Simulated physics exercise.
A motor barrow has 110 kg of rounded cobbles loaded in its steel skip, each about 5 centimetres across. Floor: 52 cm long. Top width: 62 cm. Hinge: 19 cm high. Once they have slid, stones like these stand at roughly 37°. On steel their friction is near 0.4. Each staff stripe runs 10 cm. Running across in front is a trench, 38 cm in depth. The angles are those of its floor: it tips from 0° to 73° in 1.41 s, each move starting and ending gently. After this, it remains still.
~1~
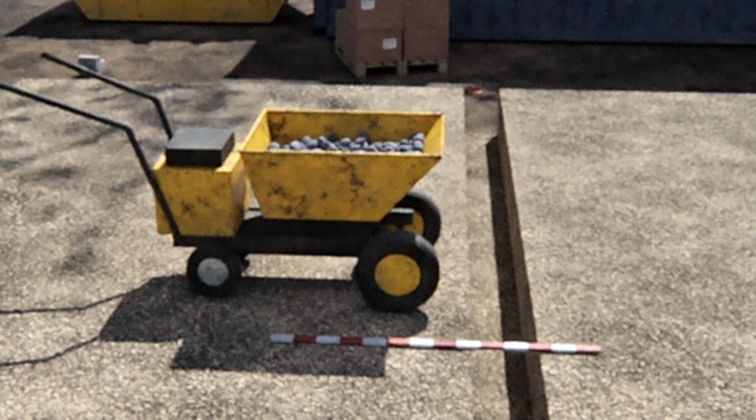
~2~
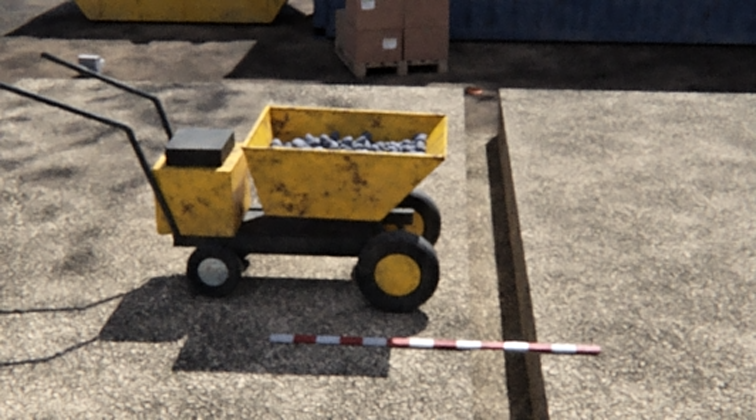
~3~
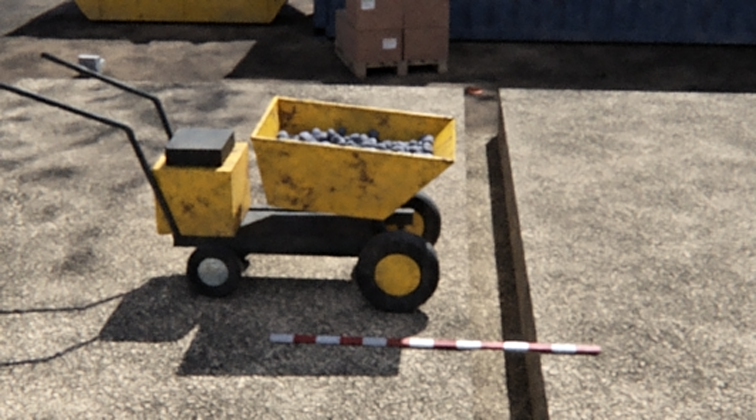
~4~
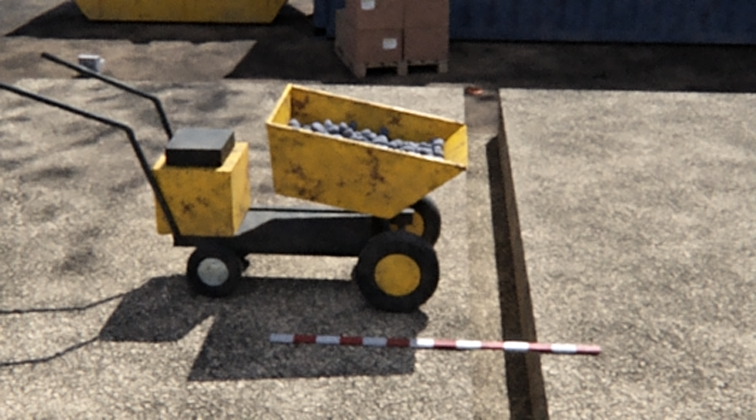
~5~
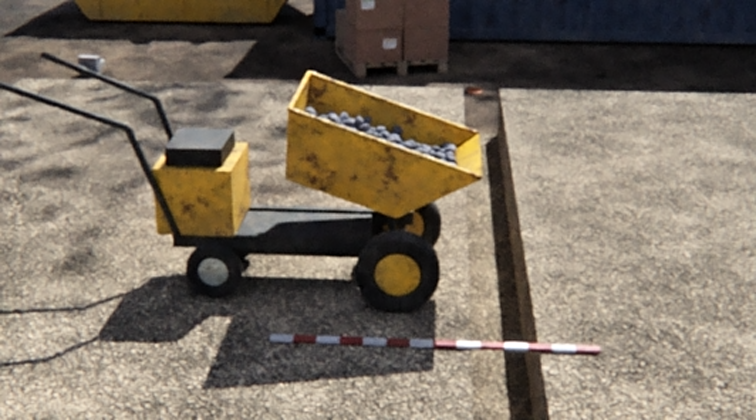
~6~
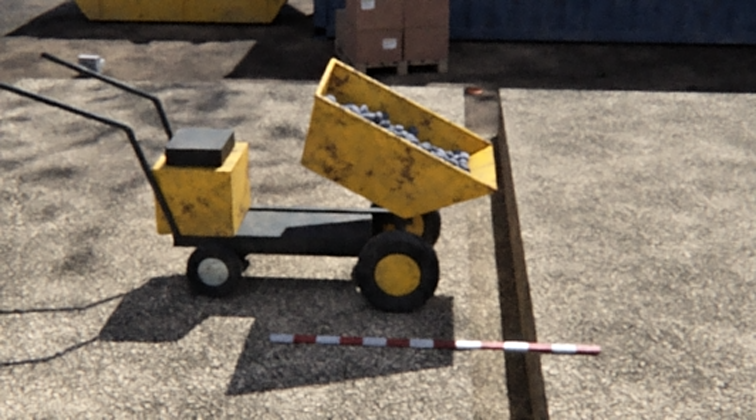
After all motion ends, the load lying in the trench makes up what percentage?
It makes up about 21 per cent.
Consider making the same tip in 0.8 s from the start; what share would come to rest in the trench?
Close to 10 percent, then.
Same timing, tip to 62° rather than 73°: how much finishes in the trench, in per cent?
The trench would hold about 25% of it.
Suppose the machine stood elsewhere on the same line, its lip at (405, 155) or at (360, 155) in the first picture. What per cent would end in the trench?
Near 55 then near 100 percent.
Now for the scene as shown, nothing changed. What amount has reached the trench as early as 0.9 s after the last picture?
Some 0 per cent.
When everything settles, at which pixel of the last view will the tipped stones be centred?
I'd put it close to (578, 285).
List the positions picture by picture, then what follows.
In the first picture, lip at (442, 157), floor tilted 0°, highest stones at (386, 145).
In the second picture, the skip is at 1°, its lip at (445, 158); the top of the load is at (354, 144).
In the third picture, the skip is at 5°, its lip at (454, 162); the top of the load is at (317, 139).
In the fourth picture, the skip is at 11°, its lip at (467, 168); the top of the load is at (319, 129).
In the fifth picture, lip at (482, 178), floor tilted 19°, highest stones at (322, 119).
In the sixth picture, the skip is at 28°, its lip at (496, 191); the top of the load is at (339, 109).
Then, 0.5 s after the last picture the floor is at 62°, 100 % in the skip; the foremost stones are at (520, 230).
Then, 0.9 s after the last picture the floor is at 73°, 54 % in the skip, 46 % past the trench; the foremost stones are at (643, 296).
Then, 1.3 s after the last picture the floor is at 73°, 19 % in the skip, 3 % in the trench, 78 % past the trench; the foremost stones are at (737, 302).
Then, 3.2 s after the last picture the floor is at 73°, 0 % in the skip, 21 % in the trench, 79 % past the trench; the foremost stones are past the picture's edge.
